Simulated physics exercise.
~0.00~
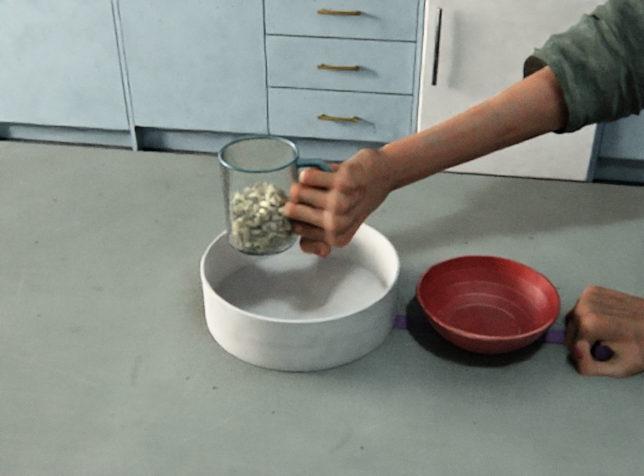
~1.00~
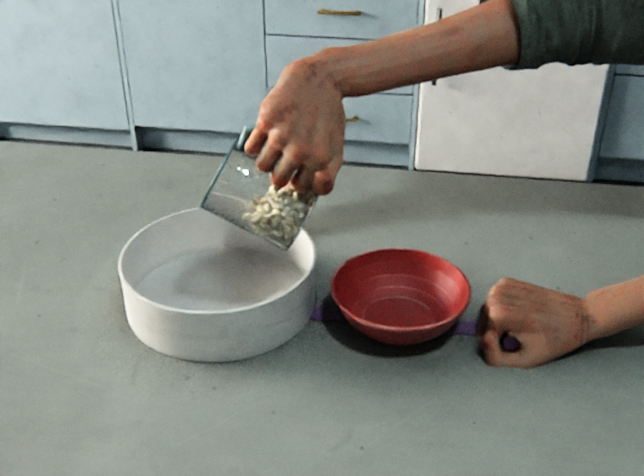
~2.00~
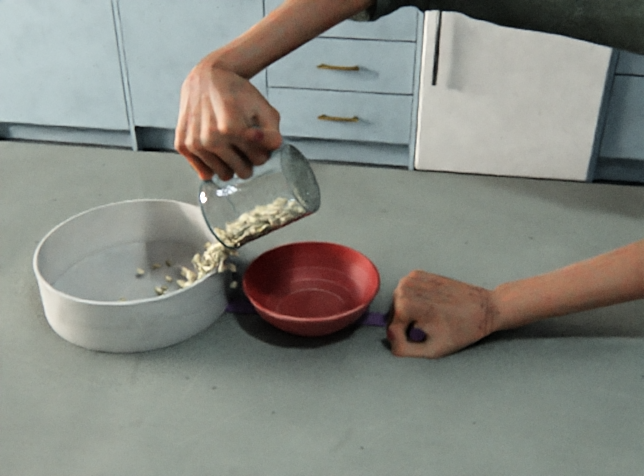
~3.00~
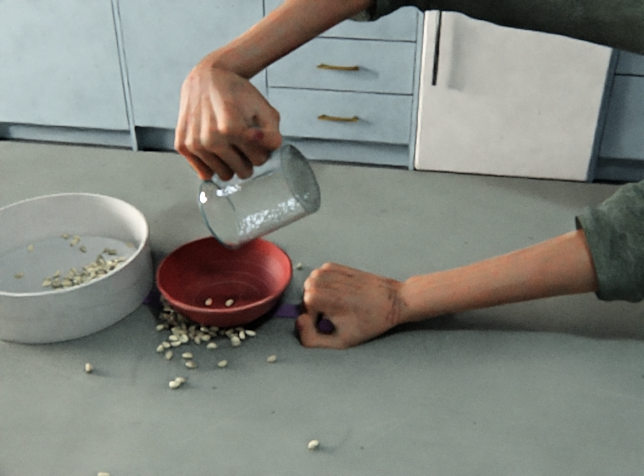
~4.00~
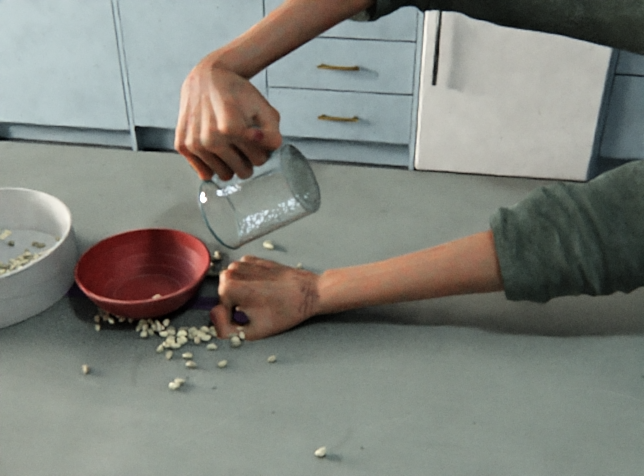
A person's two hands work at a gray countertop in front of pale blue kitchen cabinets, seen from slightly above. One holds a clear glass cup of white beans over a wide white pot, while the other grips a purple strip beside a red bowl to the right. The lower hand slides the pot and bowl steadily left as the cup tips over. Beans pour into the pot, then spill onto the counter around the bowl. Finally the cup is empty, still held tilted, with most beans in the pot, many scattered outside, and the bowl practically empty.
